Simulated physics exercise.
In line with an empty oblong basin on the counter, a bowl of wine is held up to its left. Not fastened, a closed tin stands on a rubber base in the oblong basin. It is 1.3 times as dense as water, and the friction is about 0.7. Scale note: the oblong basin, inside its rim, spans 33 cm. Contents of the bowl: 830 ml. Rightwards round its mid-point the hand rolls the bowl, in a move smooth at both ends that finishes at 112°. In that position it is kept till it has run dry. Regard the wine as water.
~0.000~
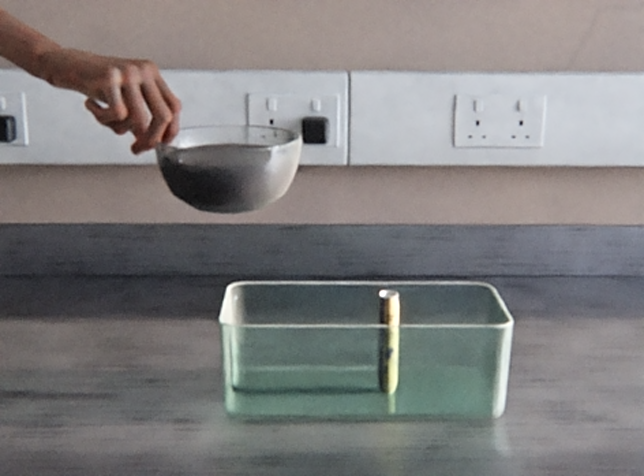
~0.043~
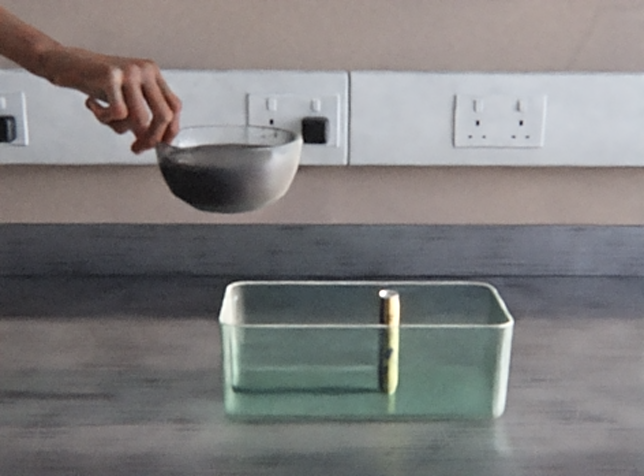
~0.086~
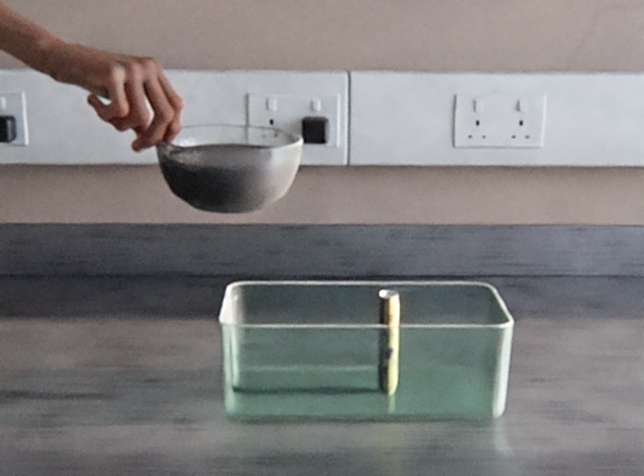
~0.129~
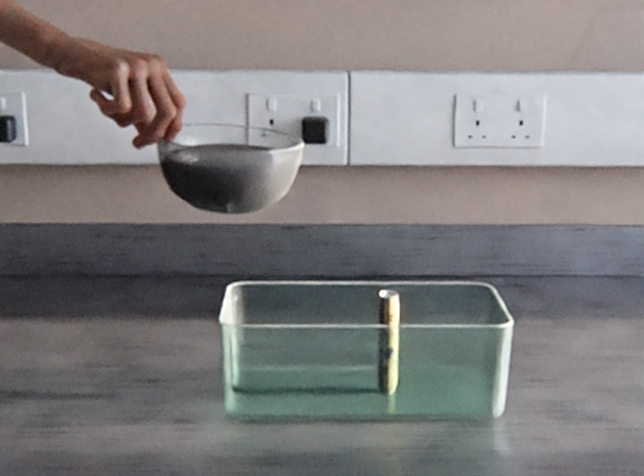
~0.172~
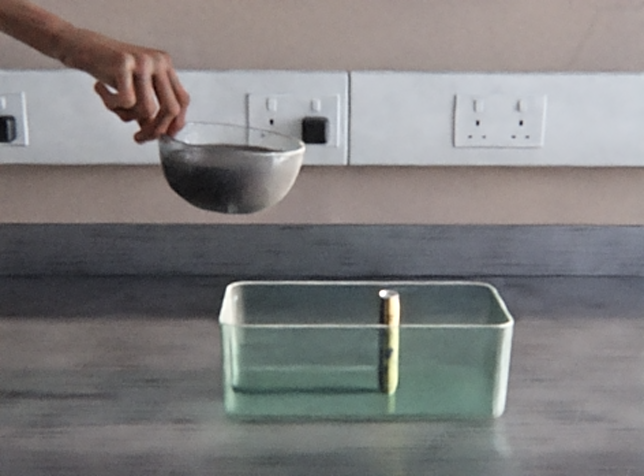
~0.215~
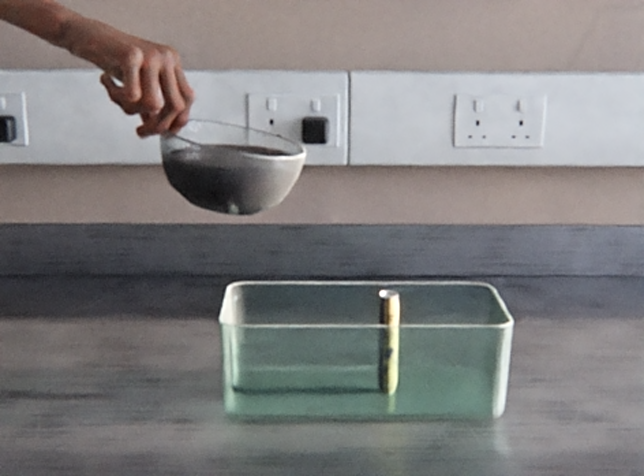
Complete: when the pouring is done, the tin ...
... is still on its feet.
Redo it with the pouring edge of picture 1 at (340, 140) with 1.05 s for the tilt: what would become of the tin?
Then the tin remains standing.
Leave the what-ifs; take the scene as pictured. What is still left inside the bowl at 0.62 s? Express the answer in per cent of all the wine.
About 46 percent.
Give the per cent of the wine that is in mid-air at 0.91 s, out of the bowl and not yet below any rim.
In-air share: About 8 %.
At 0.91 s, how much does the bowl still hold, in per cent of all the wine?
2 in a hundred, give or take.
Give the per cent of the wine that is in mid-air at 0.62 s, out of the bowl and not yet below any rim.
Roughly 42 percent.
After 0.62 s the tilt is 71° and 47 per cent is still to pour; the tin stands where it began.
After 0.91 s the tilt is 107° and 2 per cent is still to pour; the tin stands where it began.
After 1.22 s the tilt is 112° and 0 per cent is still to pour; the tin stands where it began.
After 1.55 s the tilt is 112° and 0 per cent is still to pour; the tin stands where it began.
In the end the tin stands where it began.
